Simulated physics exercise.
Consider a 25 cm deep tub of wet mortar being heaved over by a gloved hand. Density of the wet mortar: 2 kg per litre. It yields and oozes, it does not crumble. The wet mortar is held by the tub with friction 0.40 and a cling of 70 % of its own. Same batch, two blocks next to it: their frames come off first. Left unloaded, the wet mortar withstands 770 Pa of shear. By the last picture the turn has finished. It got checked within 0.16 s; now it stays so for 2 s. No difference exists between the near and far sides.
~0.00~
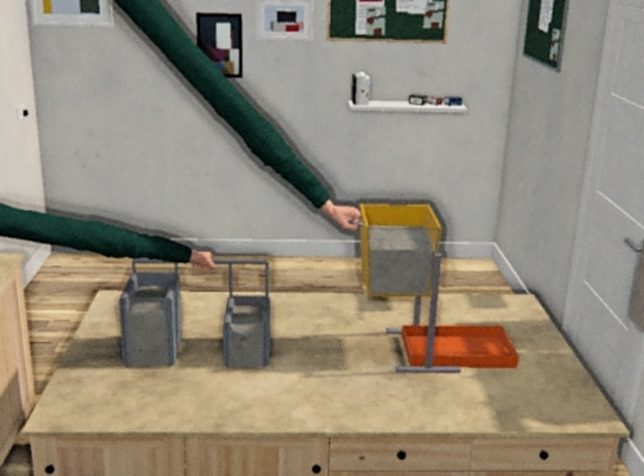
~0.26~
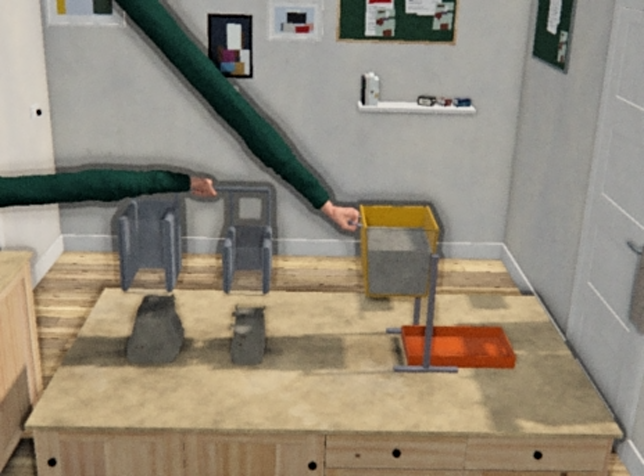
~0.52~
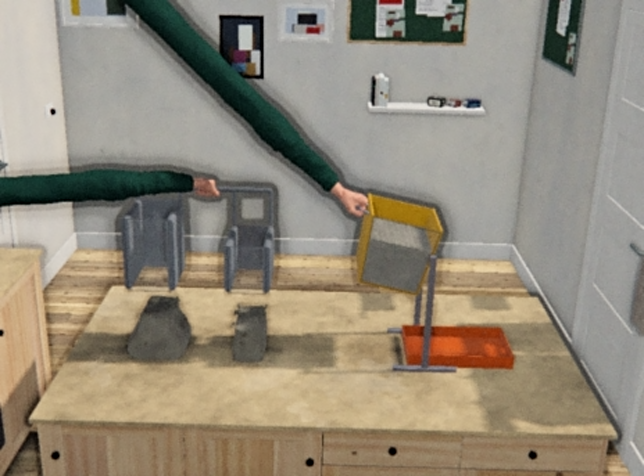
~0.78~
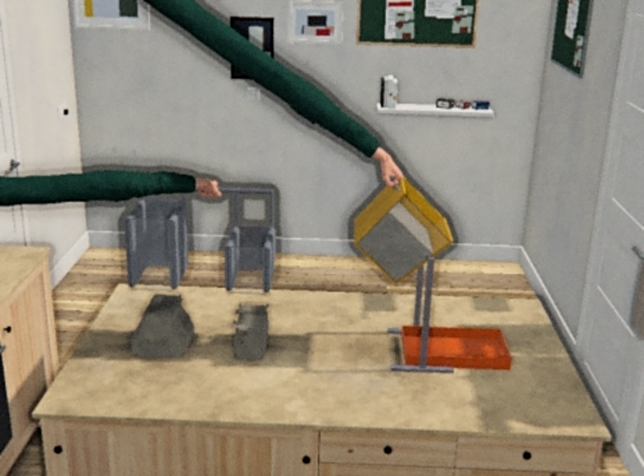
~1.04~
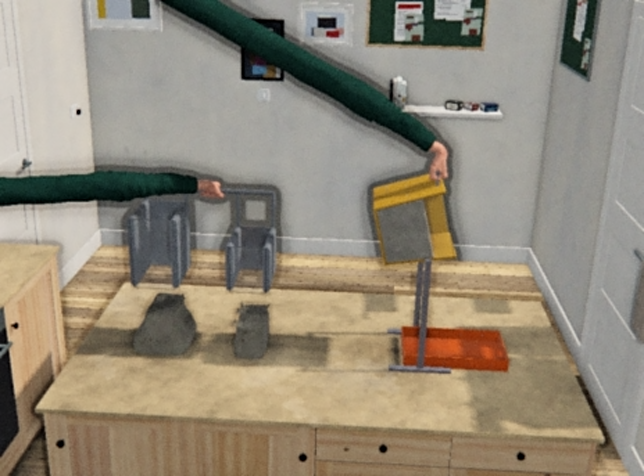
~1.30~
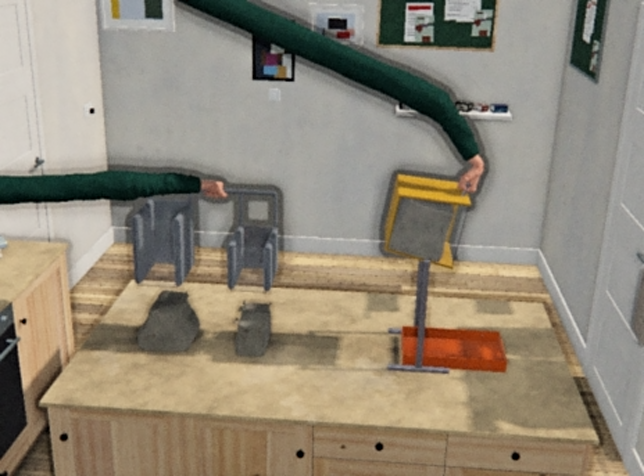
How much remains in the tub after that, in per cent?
45 %.
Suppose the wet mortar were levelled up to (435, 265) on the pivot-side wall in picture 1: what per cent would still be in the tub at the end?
About 70 %.
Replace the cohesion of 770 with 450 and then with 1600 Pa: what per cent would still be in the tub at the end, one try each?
Respectively, close to 40 % and close to 100 %.
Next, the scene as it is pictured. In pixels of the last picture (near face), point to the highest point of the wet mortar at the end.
The highest point sits at around (413, 232).
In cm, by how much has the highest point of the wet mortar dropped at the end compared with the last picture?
Roughly 11 cm.
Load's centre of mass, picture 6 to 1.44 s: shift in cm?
Roughly 5 cm.
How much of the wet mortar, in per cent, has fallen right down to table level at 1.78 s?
About 0 %.
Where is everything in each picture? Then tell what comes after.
The first picture shows handle-side rim at (369, 227), tilt 0 degrees; crest of the wet mortar at (376, 249); block heights 23 cm, 15 cm (left to right).
The second picture shows handle-side rim at (367, 228), tilt 0 degrees; crest of the wet mortar at (374, 249); block heights 19 cm, 15 cm (left to right).
The third picture shows handle-side rim at (374, 216), tilt 12 degrees; crest of the wet mortar at (375, 239); block heights 17 cm, 15 cm (left to right).
The fourth picture shows handle-side rim at (406, 194), tilt 44 degrees; crest of the wet mortar at (391, 213); block heights 17 cm, 15 cm (left to right).
The fifth picture shows handle-side rim at (445, 194), tilt 77 degrees; crest of the wet mortar at (419, 202); block heights 17 cm, 15 cm (left to right).
The sixth picture shows handle-side rim at (469, 206), tilt 99 degrees; crest of the wet mortar at (414, 203); block heights 17 cm, 15 cm (left to right).
After 1.44 s, the tub is at 99 degrees and holds 94 %.
After 1.61 s, the tub is at 99 degrees and holds 64 %.
After 1.78 s, the tub is at 99 degrees and holds 49 %.
After 1.95 s, the tub is at 99 degrees and holds 45 %.
After 3.30 s, the tub is at 99 degrees and holds 45 %.
